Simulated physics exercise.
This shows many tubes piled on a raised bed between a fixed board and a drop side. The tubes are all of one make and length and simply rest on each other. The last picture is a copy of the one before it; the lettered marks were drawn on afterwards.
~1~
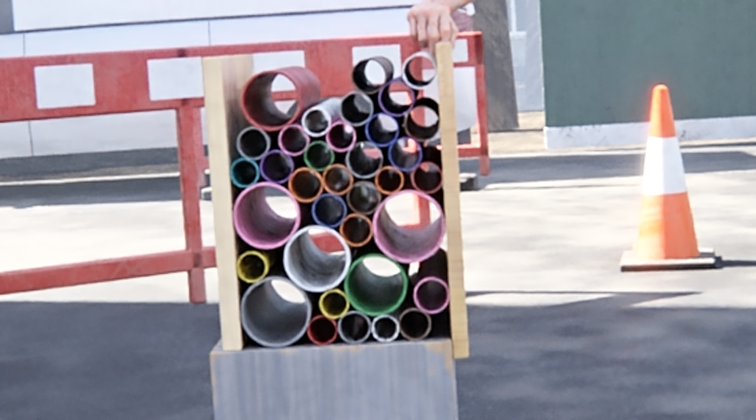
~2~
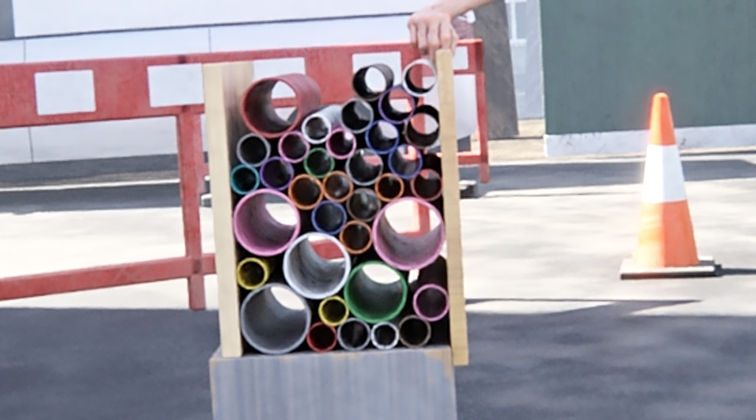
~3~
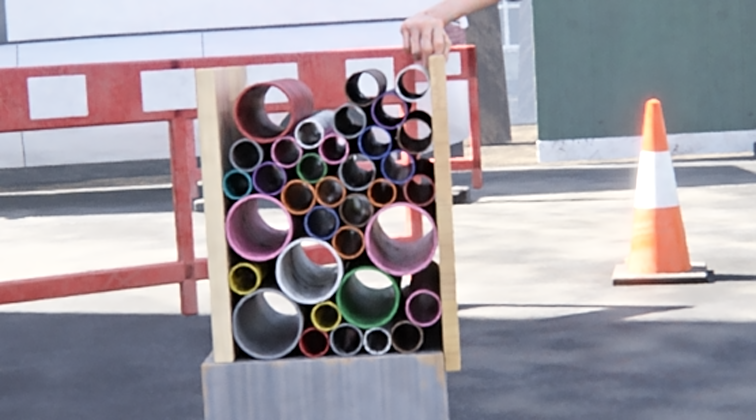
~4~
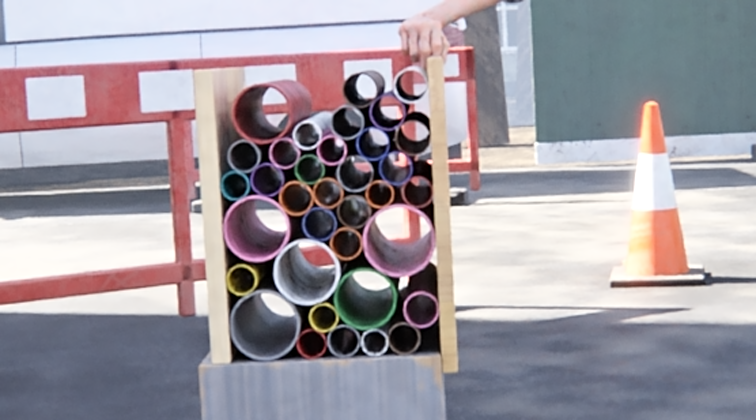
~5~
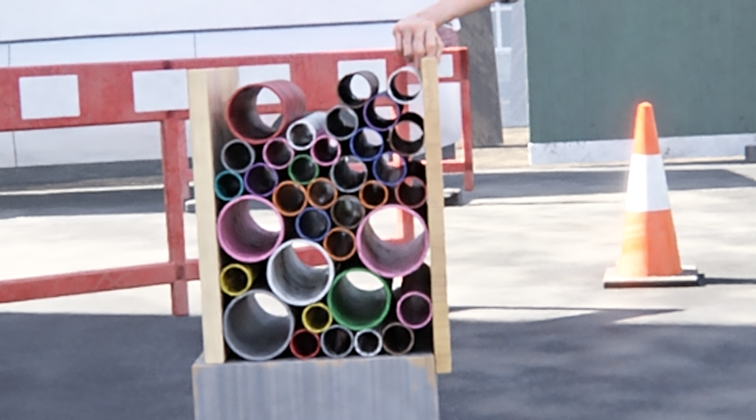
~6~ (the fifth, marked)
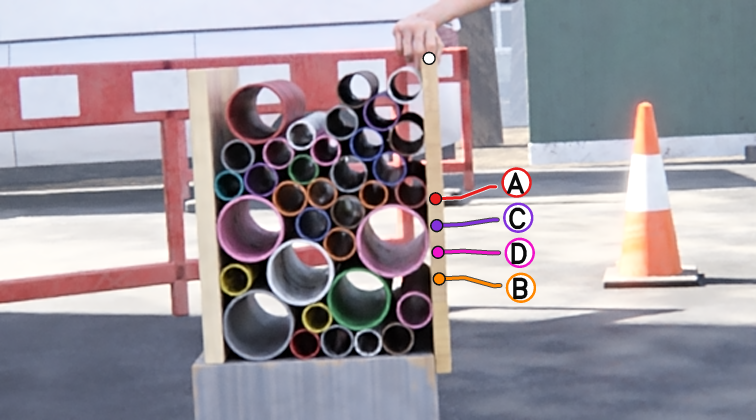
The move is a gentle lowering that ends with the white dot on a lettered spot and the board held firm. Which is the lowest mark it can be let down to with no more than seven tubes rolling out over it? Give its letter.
It can be let down to A.
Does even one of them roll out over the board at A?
Yes, at A.
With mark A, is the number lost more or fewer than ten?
At A, fewer than ten.
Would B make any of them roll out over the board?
Yes, at B.
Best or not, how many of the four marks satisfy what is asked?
One of them.
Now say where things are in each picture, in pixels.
Side board (452, 186); a grey tube (276, 312); a green tube (376, 285), in the first frame.
A green tube (376, 292); a pink tube (266, 223), in the second frame.
A yellow tube (326, 316); a grey tube (357, 173), in the third frame.
A turquoise tube (235, 186); a grey tube (244, 157), in the fourth frame.
Side board (436, 201); a grey tube (258, 325); a green tube (359, 299), in the fifth frame.
On the copy, A at (435, 199); B at (439, 279); C at (437, 226); D at (438, 252); the white dot at (429, 59).
On A. First, top of the board (424, 119).
Then, top of the board (427, 190).
Finally, top of the board (428, 199), about four out over the board.
By contrast, B more than seven out over the board; C more than seven out over the board; D more than seven out over the board.
